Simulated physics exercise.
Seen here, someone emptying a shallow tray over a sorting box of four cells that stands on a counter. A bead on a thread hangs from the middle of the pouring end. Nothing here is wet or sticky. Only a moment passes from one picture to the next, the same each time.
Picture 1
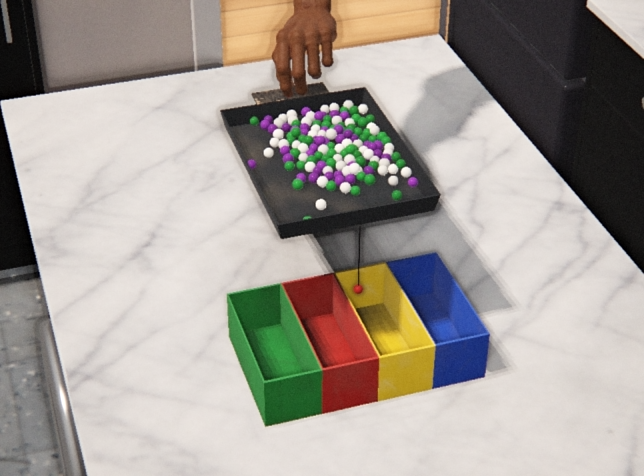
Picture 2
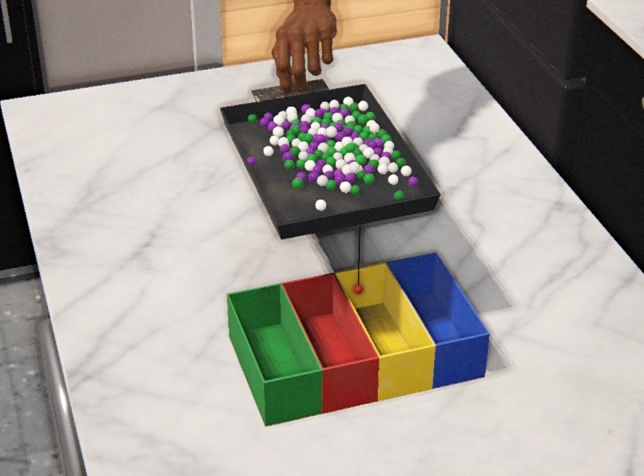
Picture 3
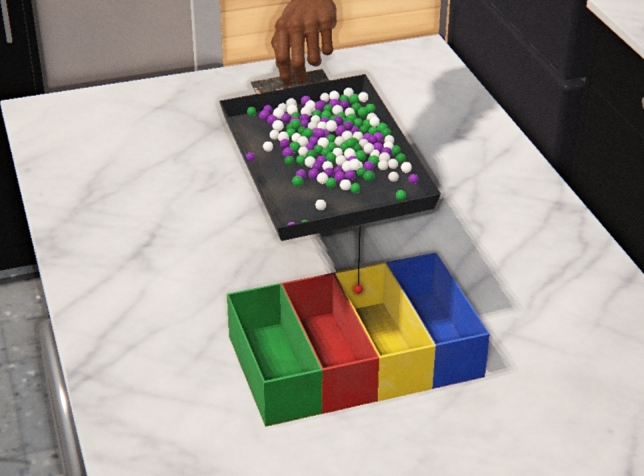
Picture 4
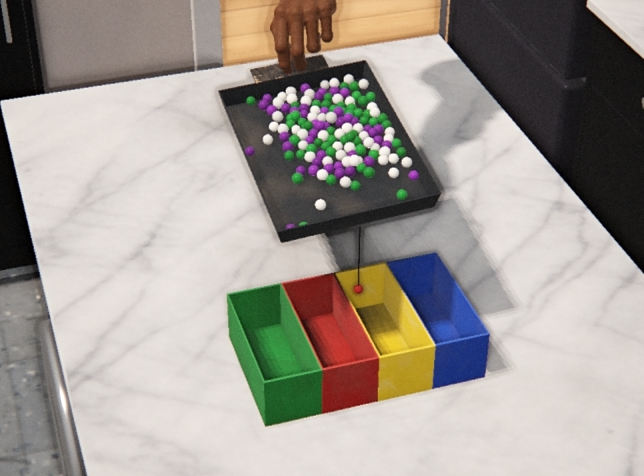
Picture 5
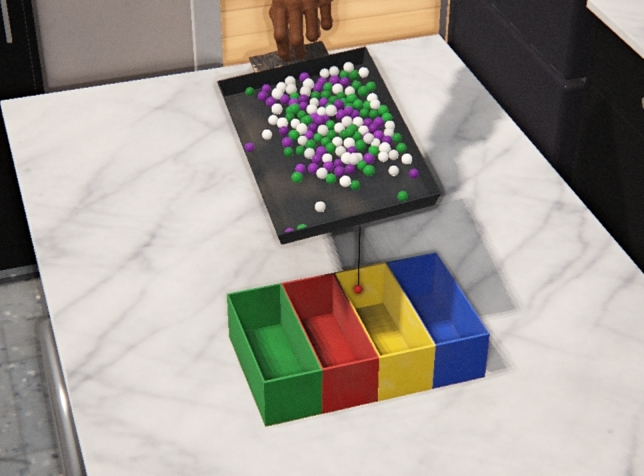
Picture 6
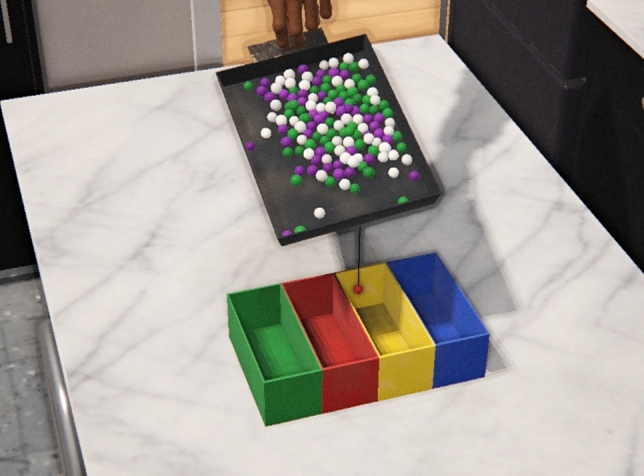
A hand held a dark tray of white, green and purple beads above a box with green, red, yellow and blue cells, then gradually tilted it, lowering its front left corner slightly.
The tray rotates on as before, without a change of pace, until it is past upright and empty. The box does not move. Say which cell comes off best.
Most goes to the green cell.
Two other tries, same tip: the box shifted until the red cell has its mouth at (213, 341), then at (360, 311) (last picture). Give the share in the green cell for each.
The first gives 0 %, the second 60 %.
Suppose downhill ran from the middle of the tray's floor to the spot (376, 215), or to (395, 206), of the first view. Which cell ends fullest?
One: The cell in blue. Two: The blue one.
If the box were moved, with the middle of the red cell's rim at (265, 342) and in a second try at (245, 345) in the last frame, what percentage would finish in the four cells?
First some 100, then 100 per cent.
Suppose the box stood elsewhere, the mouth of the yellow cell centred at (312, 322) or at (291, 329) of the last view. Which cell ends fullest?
At the first place yellow, at the second the cell in yellow.
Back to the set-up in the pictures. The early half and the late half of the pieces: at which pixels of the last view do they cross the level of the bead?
Around (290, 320) and then (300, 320).
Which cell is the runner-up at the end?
Next in line is the red cell.
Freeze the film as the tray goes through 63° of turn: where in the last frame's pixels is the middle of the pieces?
At about (315, 219).
Just after the last frame, tray tipped steeply; the larger part on the tray; about a tenth in the red cell; just a few in the green cell; about a tenth falling or outside the box.
A moment on, tray tipped past a quarter turn; roughly a quarter on the tray; roughly a third in the green cell; roughly a quarter in the red cell; about a tenth falling or outside the box.
Further on, tray tipped past a quarter turn; roughly two thirds in the green cell; roughly a third in the red cell; just a few in the yellow cell; just a few in the blue cell; just a few falling or outside the box.
When it is over, tray tipped past a quarter turn; roughly two thirds in the green cell; roughly a third in the red cell; just a few in the yellow cell; just a few in the blue cell; just a few outside the box.
